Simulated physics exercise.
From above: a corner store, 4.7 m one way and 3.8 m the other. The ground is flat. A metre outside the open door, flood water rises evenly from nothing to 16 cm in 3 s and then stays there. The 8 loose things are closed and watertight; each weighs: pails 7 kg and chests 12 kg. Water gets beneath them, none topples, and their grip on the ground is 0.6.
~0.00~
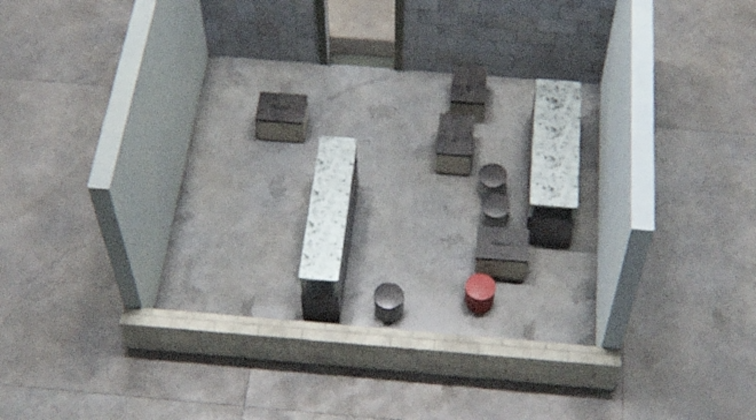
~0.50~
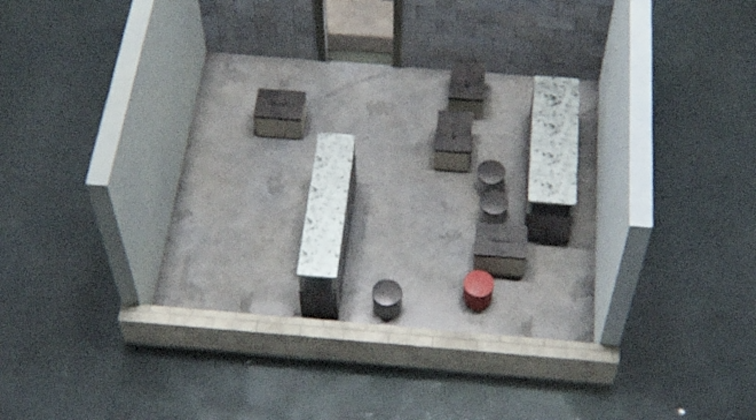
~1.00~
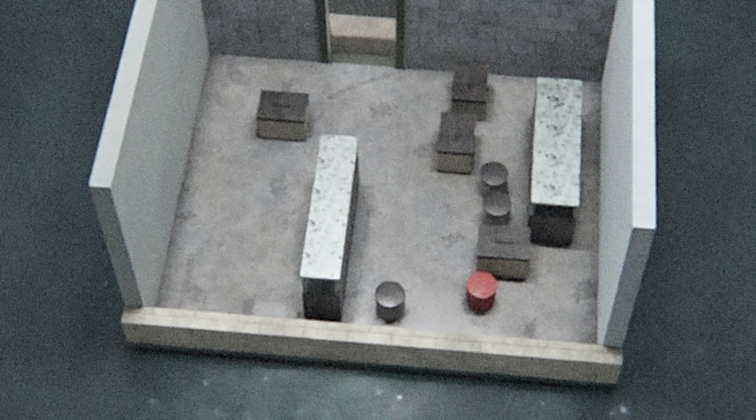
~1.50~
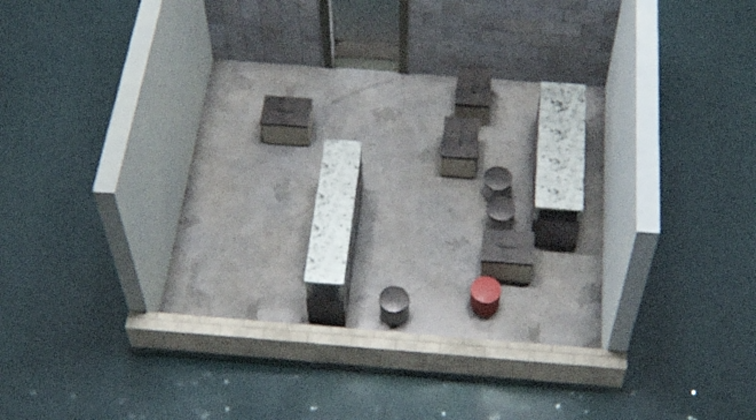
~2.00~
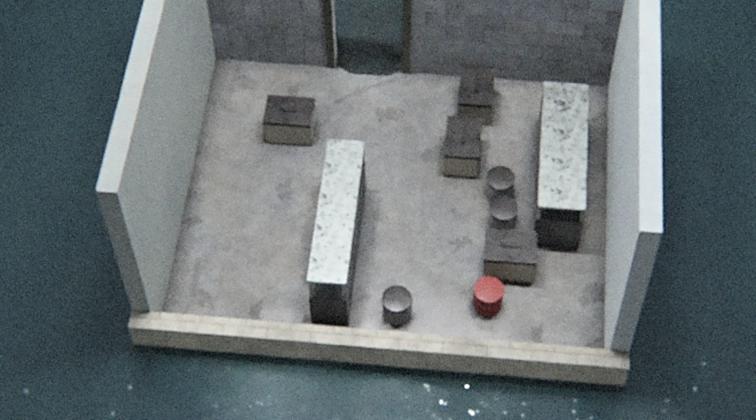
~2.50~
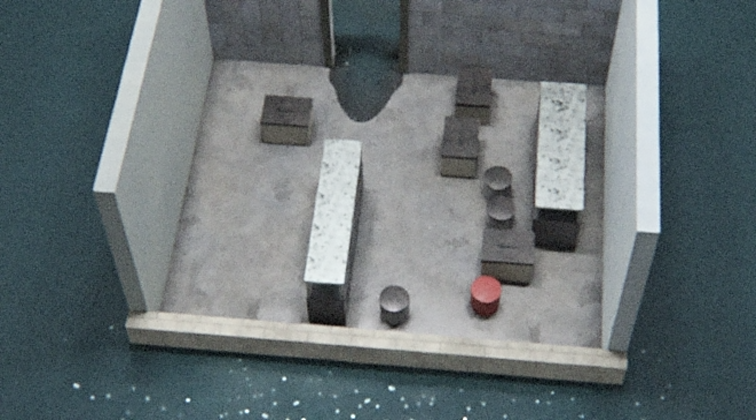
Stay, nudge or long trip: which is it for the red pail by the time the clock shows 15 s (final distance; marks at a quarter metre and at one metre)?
The red pail holds its place.
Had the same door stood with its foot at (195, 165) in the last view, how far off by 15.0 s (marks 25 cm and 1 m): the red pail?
Then the red pail holds its place.
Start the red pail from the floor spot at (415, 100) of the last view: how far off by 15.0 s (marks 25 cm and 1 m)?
It stays put.
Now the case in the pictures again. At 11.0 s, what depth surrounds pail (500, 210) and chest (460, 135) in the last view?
About 4 and 4 cm.
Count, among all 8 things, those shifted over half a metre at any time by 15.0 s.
That makes 1.
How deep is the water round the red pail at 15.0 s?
Roughly 7 cm.
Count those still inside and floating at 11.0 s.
0 of them.
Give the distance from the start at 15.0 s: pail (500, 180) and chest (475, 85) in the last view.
In that order: 0 cm, 0 cm.
After 3.5 s the red pail is near (486, 289), 0.0 m from its start, aground; 0 afloat.
After 6.8 s the red pail is near (486, 289), 0.0 m from its start, aground; 0 afloat.
After 11.0 s the red pail is near (486, 289), 0.0 m from its start, aground; 0 afloat.
After 15.0 s the red pail is near (486, 289), 0.0 m from its start, aground; 2 afloat.
